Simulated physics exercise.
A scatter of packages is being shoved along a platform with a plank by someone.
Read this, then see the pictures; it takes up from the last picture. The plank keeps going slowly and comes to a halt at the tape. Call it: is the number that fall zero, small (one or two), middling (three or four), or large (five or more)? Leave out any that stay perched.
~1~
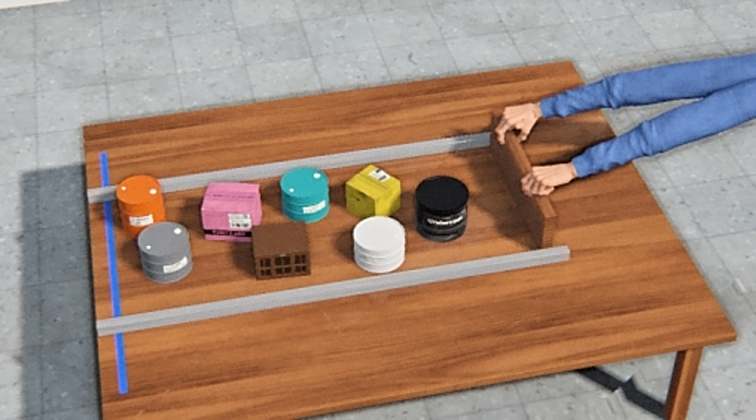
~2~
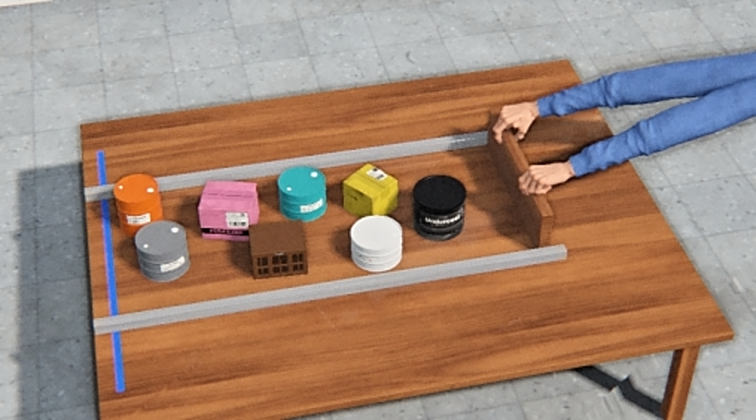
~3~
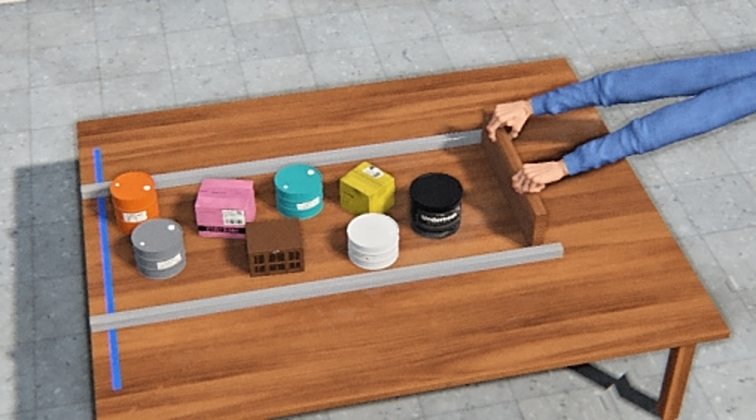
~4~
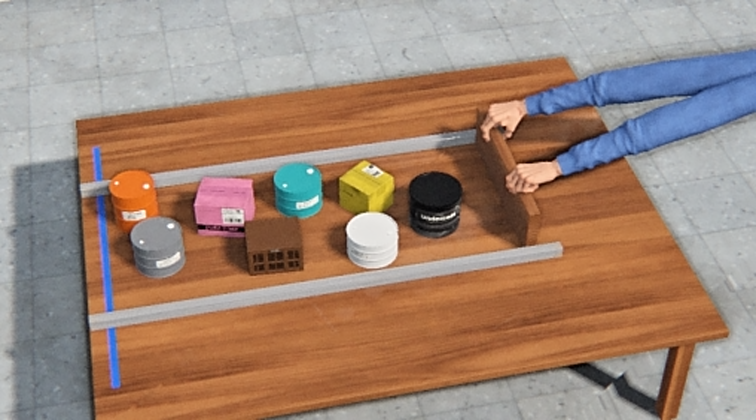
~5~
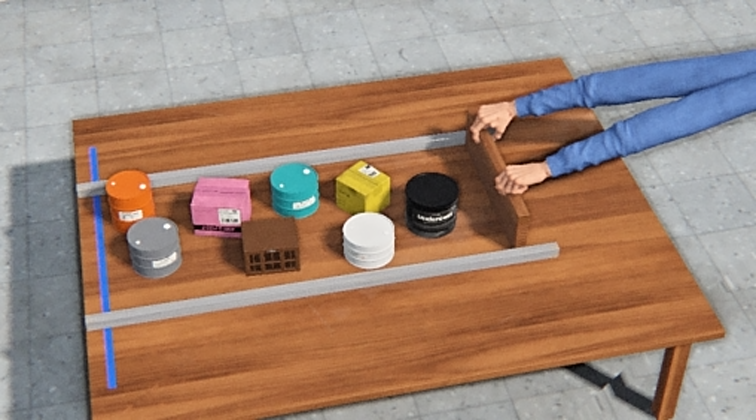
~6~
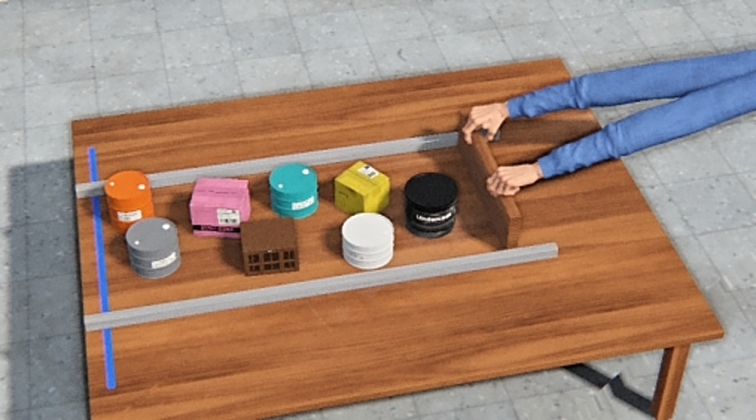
It is large.
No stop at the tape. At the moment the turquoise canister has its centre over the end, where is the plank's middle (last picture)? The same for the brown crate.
Middle: Roughly (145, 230); roughly (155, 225).
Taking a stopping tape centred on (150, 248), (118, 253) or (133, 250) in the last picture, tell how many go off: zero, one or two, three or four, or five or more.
One after the other, the answers are 3 or 4; more than four; at least five.
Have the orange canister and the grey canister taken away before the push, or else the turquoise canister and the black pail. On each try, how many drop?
Going first to second: 5 and 5.
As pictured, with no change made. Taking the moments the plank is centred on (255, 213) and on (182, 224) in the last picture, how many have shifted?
Tally: 7; 8.
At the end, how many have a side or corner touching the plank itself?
At rest, 1 are in contact.
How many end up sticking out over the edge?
Overhang count: 1.
A little later, none off yet; orange canister at rest near (130, 203); grey canister at rest near (154, 248); pink parcel at rest near (221, 208).
Next, none off yet; orange canister at rest near (130, 203); grey canister shifted a little near (141, 258); pink parcel shifted about its own width near (164, 221).
Later still, one off so far; orange canister tilted a little near (57, 205); grey canister dropping near (44, 307); pink parcel shifted well along near (74, 238).
When it is over, the number that fall off is five or more; down, black pail, white canister, turquoise canister, brown crate, pink parcel, grey canister and orange canister.
